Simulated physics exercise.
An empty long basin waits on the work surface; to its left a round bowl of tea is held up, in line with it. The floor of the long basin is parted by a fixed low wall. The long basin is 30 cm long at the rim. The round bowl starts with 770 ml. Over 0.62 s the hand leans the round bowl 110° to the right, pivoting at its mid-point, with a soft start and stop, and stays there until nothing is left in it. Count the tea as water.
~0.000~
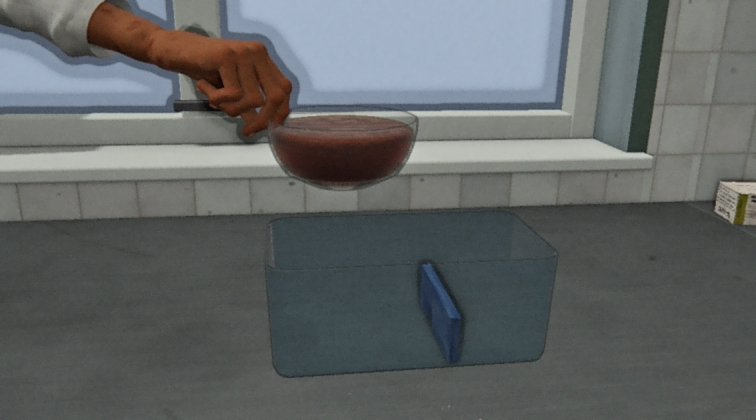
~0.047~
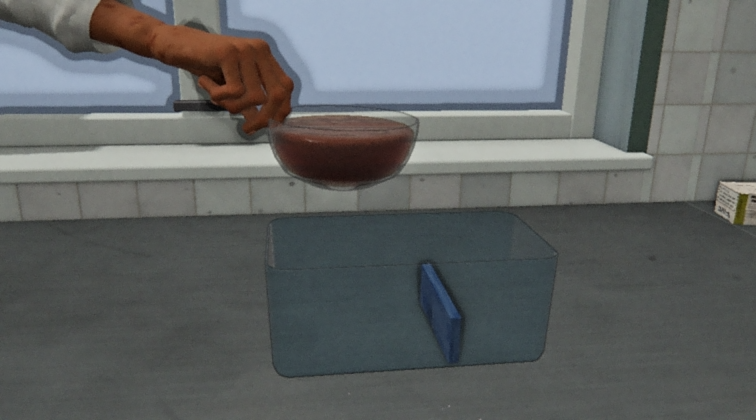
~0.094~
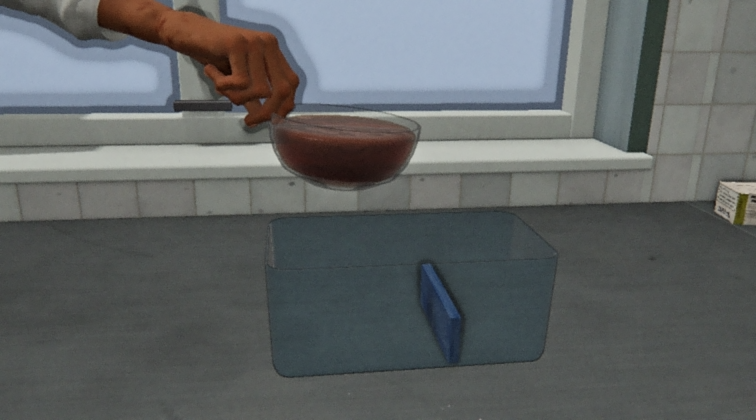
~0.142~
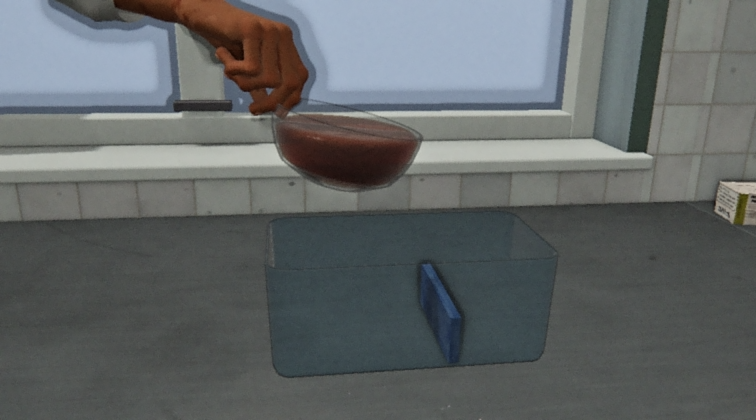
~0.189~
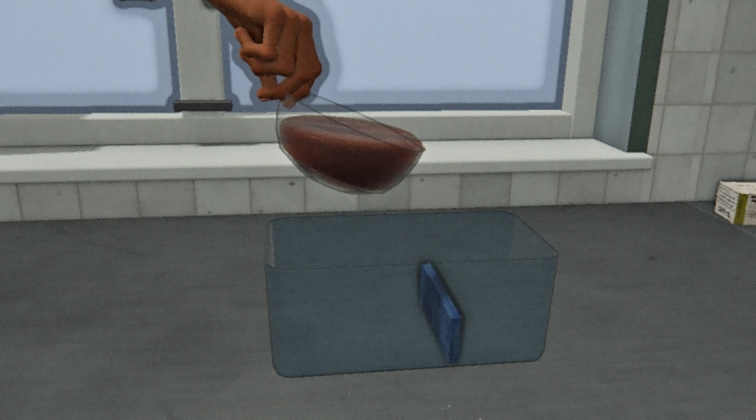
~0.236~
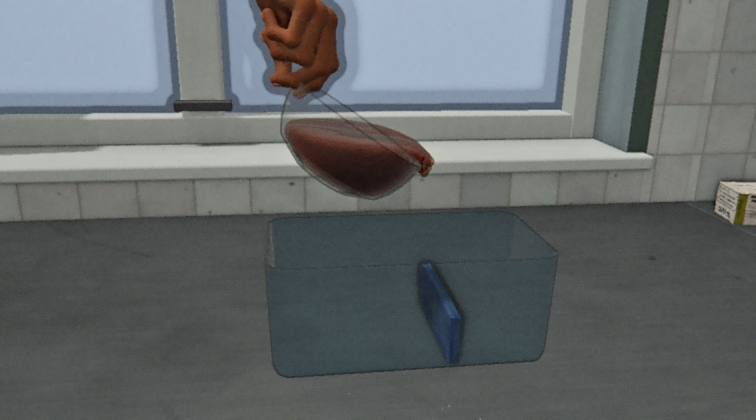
A hand tilts a round clear bowl of reddish-brown liquid rightward above a long clear basin.
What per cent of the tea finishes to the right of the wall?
The far part has some 47 per cent.
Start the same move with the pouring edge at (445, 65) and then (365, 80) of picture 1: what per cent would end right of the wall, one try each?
First 70, then 10 per cent.
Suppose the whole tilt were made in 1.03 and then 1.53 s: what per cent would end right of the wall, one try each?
First 65, then 75 per cent.
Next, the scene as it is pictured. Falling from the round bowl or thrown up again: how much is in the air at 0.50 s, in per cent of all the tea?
About 16 per cent.
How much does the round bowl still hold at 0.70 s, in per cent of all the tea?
Some 0 per cent.
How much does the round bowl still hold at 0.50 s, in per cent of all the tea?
About 8 per cent.
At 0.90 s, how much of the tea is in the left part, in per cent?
Some 50 per cent.
By 0.50 s the tilt is 100° and 8 per cent is still to pour, 24 is left of the wall and 51 right of it.
By 0.70 s the tilt is 110° and 0 per cent is still to pour, 44 is left of the wall and 41 right of it.
By 0.90 s the tilt is 110° and 0 per cent is still to pour, 49 is left of the wall and 48 right of it.
By 1.12 s the tilt is 110° and 0 per cent is still to pour, 50 is left of the wall and 47 right of it.
At rest 50 per cent lies left of the wall, 47 right of it and 3 outside.
